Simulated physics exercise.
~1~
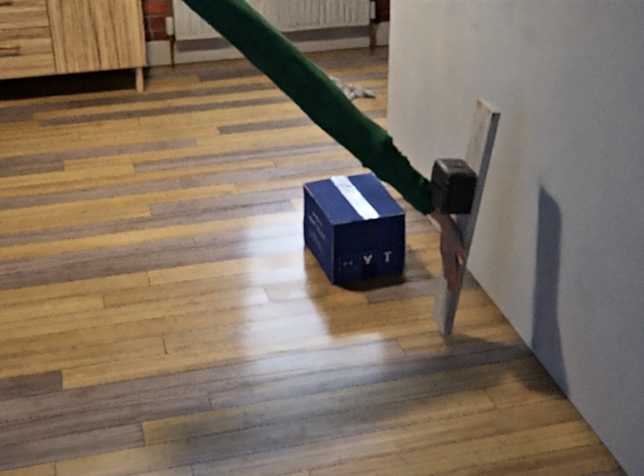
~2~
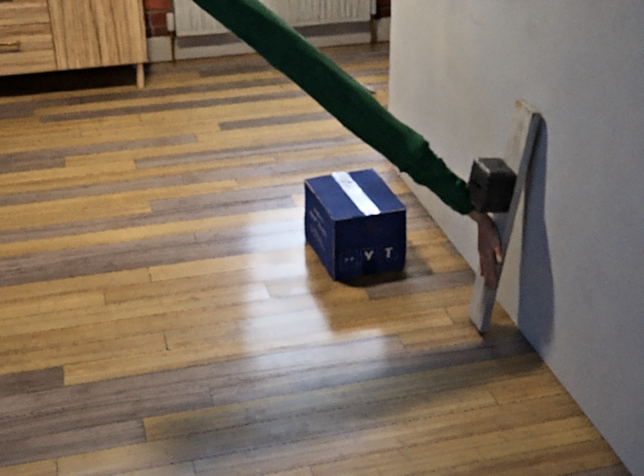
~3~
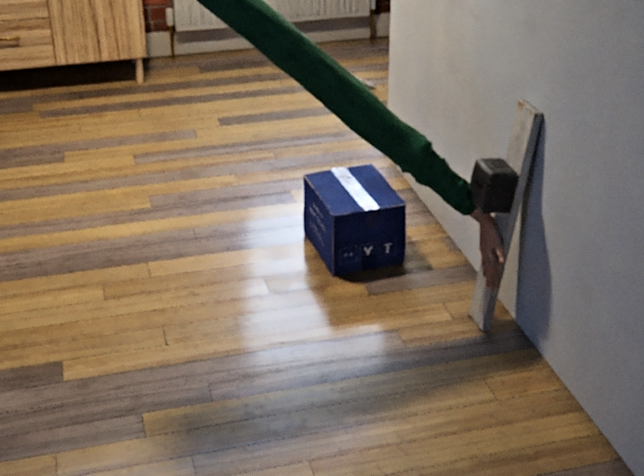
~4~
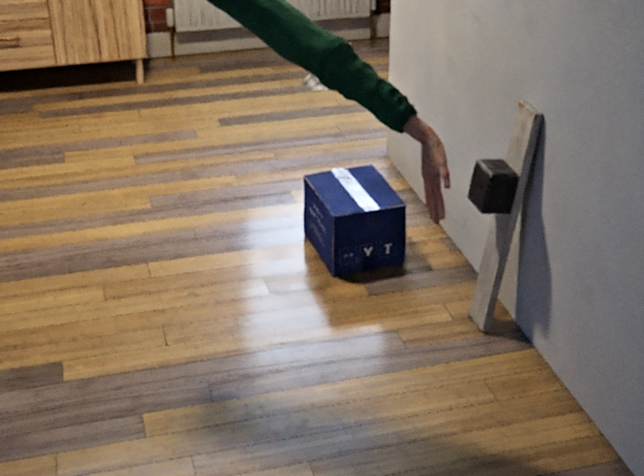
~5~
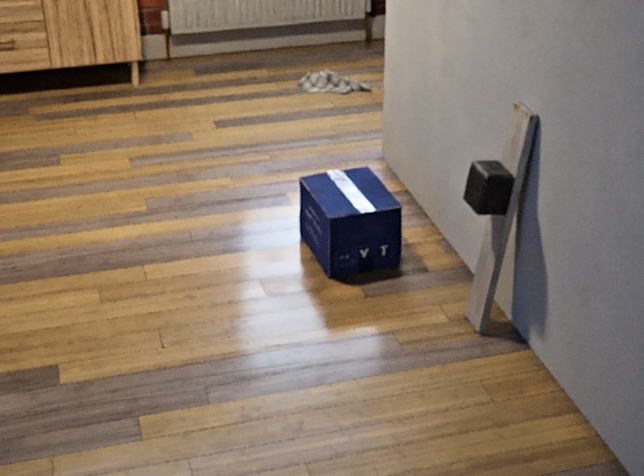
A white plank is leaned against a wall by a hand, released, and stays up.
